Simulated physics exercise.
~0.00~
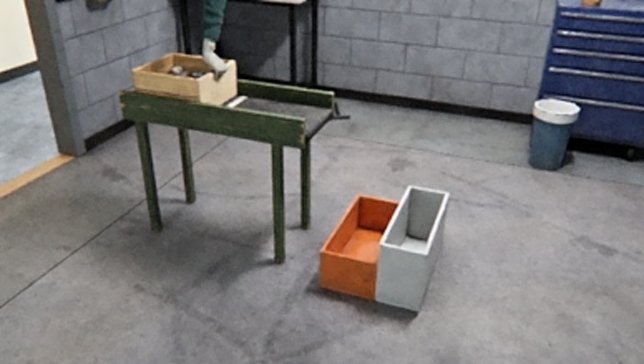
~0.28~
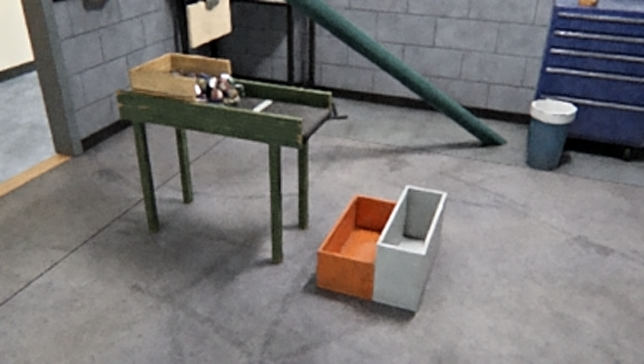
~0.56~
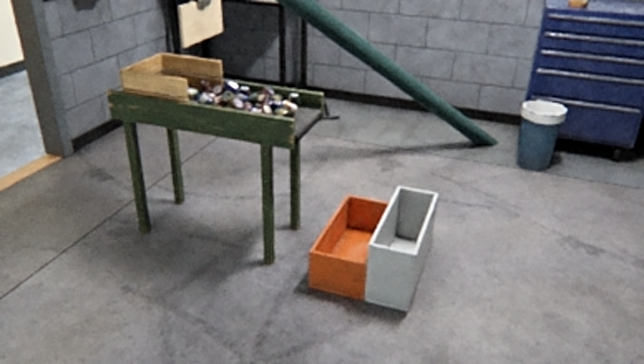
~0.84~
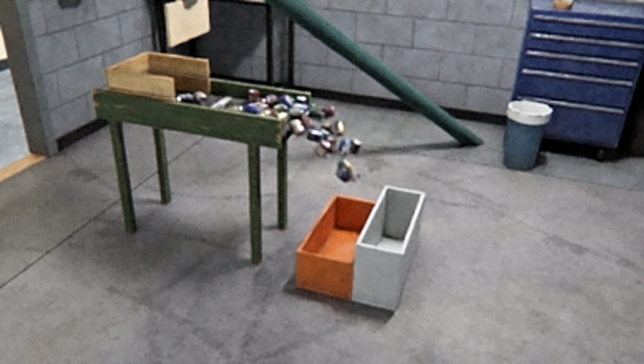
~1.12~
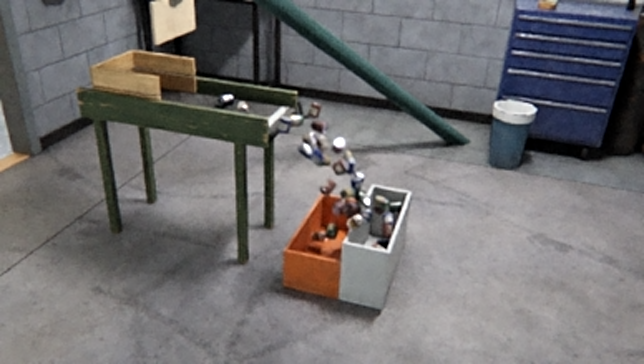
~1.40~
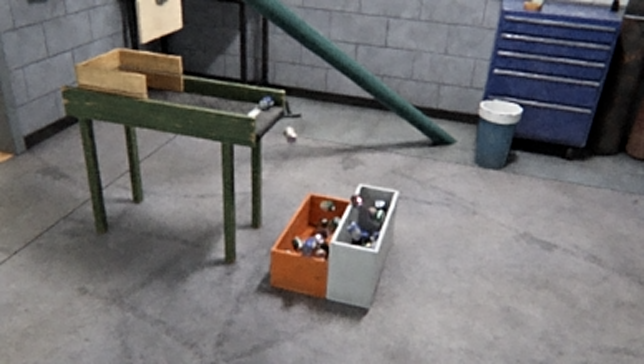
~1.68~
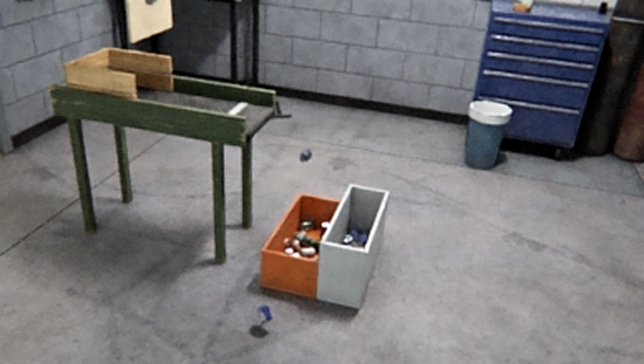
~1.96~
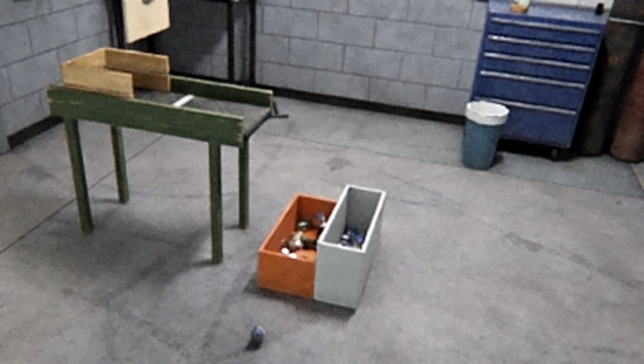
A green-sleeved arm with a pale glove reaches over a wooden pen of small cans on a green-framed conveyor table, in a grey workshop seen from above at an angle. An orange tote and a white box sit side by side on the concrete to the right, with a blue tool cabinet behind. The arm withdraws, the pen's end opens, and the belt carries the jumbled cans rightward. They tumble off the end into both containers as the view shifts slightly right. Finally the belt is empty, both containers hold cans, and one lies on the floor in front.
